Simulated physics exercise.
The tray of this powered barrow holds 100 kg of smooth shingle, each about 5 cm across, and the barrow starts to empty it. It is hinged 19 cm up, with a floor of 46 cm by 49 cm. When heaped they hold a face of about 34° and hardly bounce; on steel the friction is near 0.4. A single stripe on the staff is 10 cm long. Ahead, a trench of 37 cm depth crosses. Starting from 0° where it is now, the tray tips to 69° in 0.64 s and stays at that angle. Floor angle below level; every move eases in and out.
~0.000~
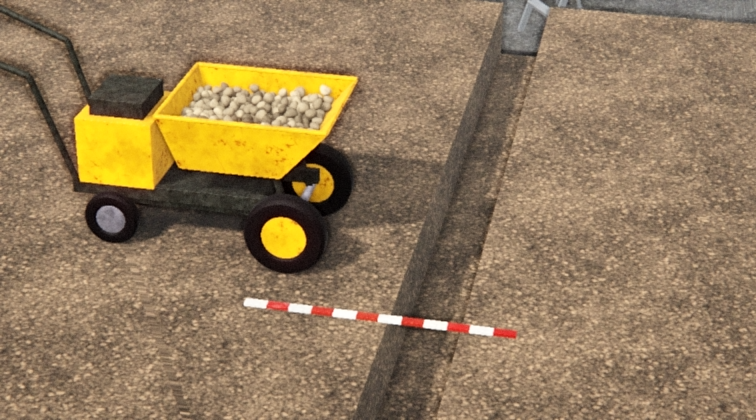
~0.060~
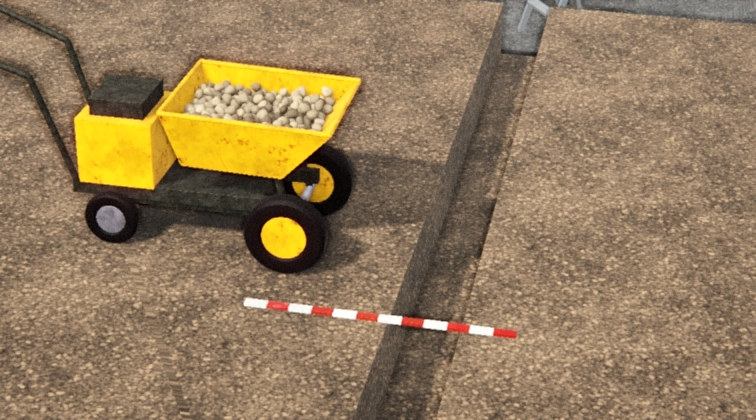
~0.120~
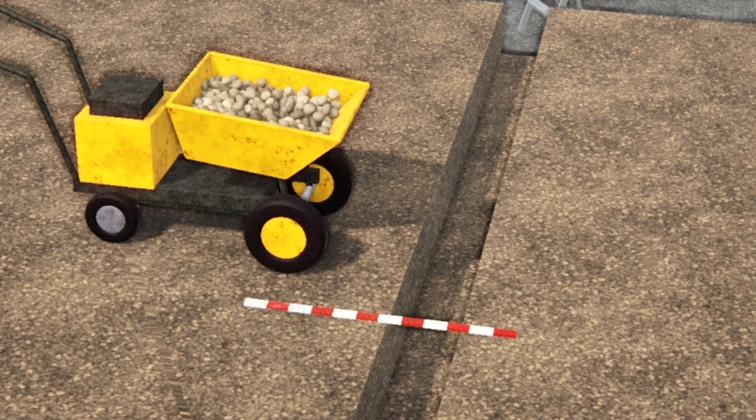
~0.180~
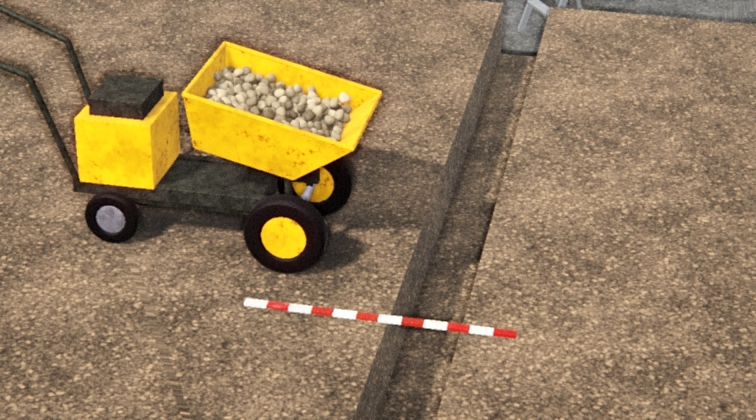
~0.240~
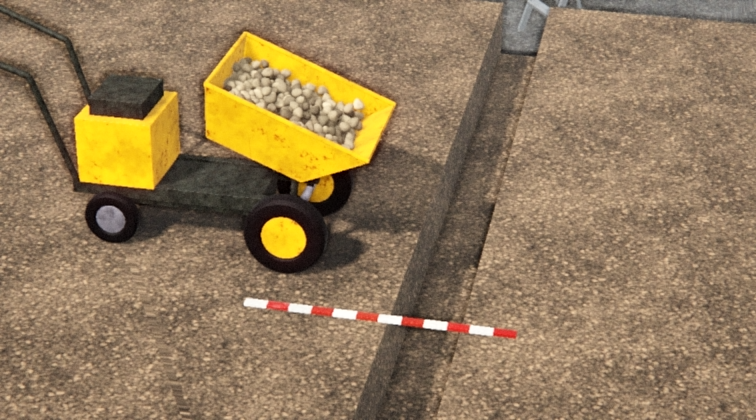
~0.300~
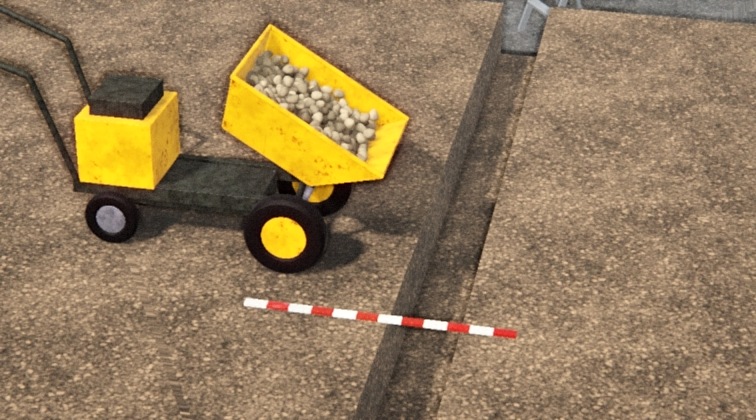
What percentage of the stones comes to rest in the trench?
About 62 per cent.
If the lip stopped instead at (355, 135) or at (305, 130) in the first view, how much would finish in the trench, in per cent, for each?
Around 30% for the first place and 85% for the second.
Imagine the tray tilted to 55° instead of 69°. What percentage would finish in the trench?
Some 60 in a hundred, I'd say.
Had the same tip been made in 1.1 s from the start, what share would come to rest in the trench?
Then some 80 per cent would.
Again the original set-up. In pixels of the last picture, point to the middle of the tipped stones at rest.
Roughly at pixel (468, 310).
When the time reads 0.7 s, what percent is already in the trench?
By that point it's something like 35 in a hundred.
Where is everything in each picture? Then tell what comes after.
The tray is at 0°, its lip at (327, 134); the top of the load is at (276, 101), in the first picture.
Lip at (330, 136), floor tilted 2°, highest stones at (249, 100); the stones move at 0.4 m/s on average, in the second picture.
The tray is at 6°, its lip at (340, 141); the top of the load is at (233, 91); the stones move at 0.8 m/s on average, in the third picture.
The tray is at 13°, its lip at (353, 149); the top of the load is at (233, 81); the stones move at 1.1 m/s on average, in the fourth picture.
Lip at (368, 161), floor tilted 22°, highest stones at (244, 72); the stones move at 1.3 m/s on average, in the fifth picture.
Lip at (382, 177), floor tilted 31°, highest stones at (264, 63); the stones move at 1.4 m/s on average, in the sixth picture.
After 0.5 s the floor is at 58°; 100 % in the tray; the foremost stones are at (409, 188).
After 0.7 s the floor is at 69°; 63 % in the tray, 33 % in the trench, 4 % past the trench; the foremost stones are at (493, 253).
After 1.1 s the floor is at 69°; 11 % in the tray, 51 % in the trench, 38 % past the trench; the foremost stones are at (646, 270).
After 3.0 s the floor is at 69°; 0 % in the tray, 62 % in the trench, 38 % past the trench; the foremost stones are past the picture's edge.
